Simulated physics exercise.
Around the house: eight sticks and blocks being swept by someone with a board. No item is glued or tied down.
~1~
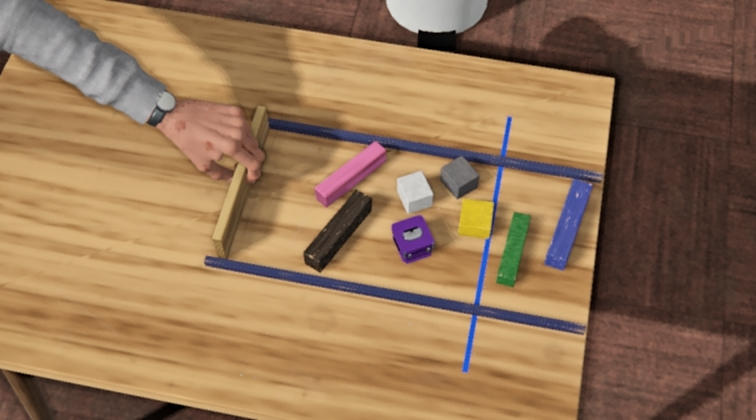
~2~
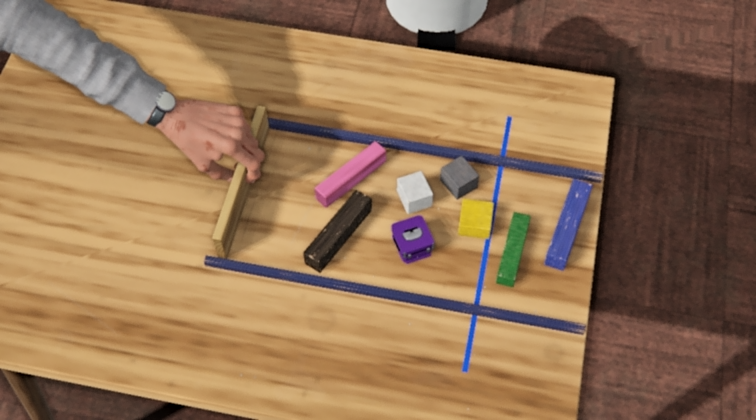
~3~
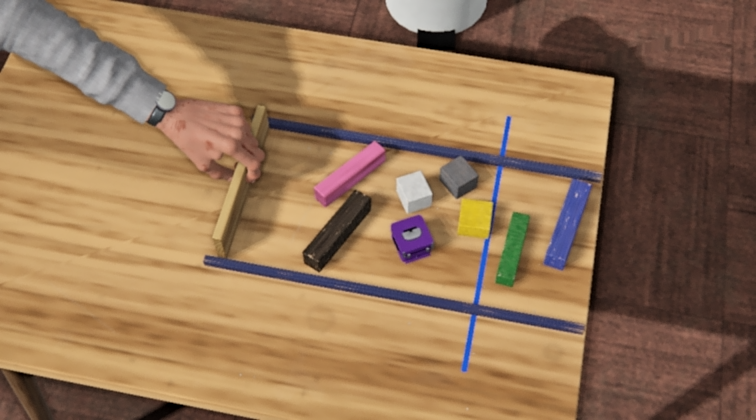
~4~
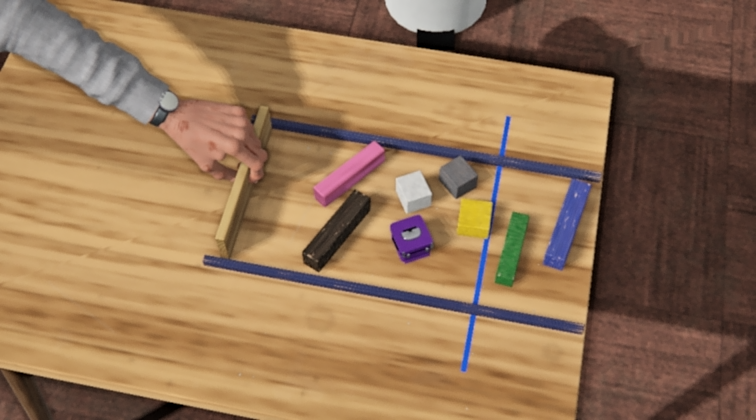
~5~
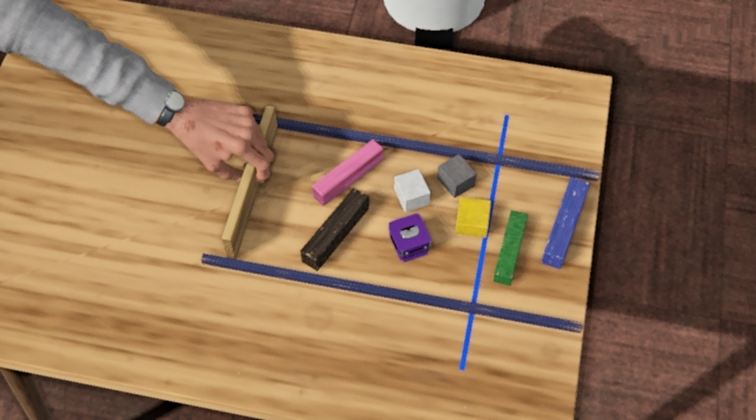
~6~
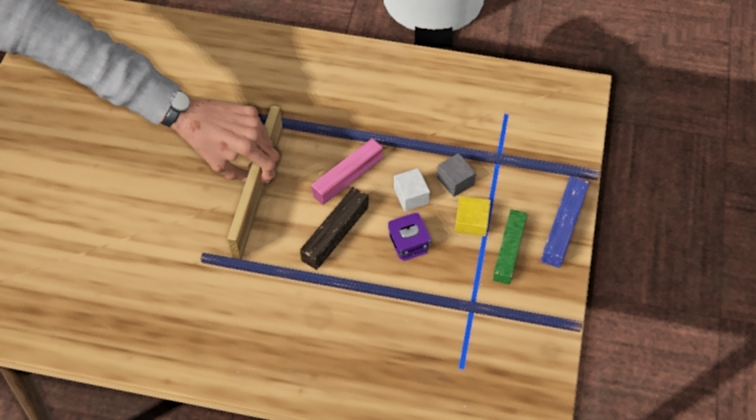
At the start, a hand holds a wooden board upright at the left of two dark rails on a table, with colourful sticks and blocks lying between them and a blue line crossing near the right. The hand then slides the board slightly right, while the pieces stay essentially in place, untouched.
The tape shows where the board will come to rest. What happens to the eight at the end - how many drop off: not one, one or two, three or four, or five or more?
Lost: Nothing.
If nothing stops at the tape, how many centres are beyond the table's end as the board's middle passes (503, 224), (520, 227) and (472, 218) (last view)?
In order, that gives 1, then 2, then 0.
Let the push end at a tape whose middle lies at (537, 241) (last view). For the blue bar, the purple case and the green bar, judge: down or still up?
As for the blue bar, it ends up falling; the purple case keeps its place; the green bar ends up falling.
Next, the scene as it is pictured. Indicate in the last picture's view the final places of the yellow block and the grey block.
In the last picture the yellow block sits at (541, 237) while the grey block sits at (527, 176).
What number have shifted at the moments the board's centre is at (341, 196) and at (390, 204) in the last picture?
2 and 4.
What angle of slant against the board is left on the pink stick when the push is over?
Angle: Around 0°.
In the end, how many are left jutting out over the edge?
That comes to 1 of them.
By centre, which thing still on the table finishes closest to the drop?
The blue bar is the one.
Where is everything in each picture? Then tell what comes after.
Blue bar (569, 224); green bar (514, 249); yellow block (476, 219); board (243, 181); tape (489, 235), in the first frame.
Green bar (514, 249); white block (415, 193), in the second frame.
Yellow block (475, 219); pink stick (350, 174), in the third frame.
Blue bar (567, 224); purple case (411, 240), in the fourth frame.
Green bar (511, 247); grey block (457, 176), in the fifth frame.
Blue bar (565, 222); green bar (510, 246); yellow block (473, 216); board (256, 181); tape (486, 232), in the sixth frame.
Early on, none off yet; blue bar at rest near (565, 222); green bar at rest near (510, 246); yellow block at rest near (473, 216).
A while later, none off yet; blue bar at rest near (565, 222); green bar travelled a little near (530, 252); yellow block travelled about its own width near (511, 229).
Finally, the number that fall off is zero.
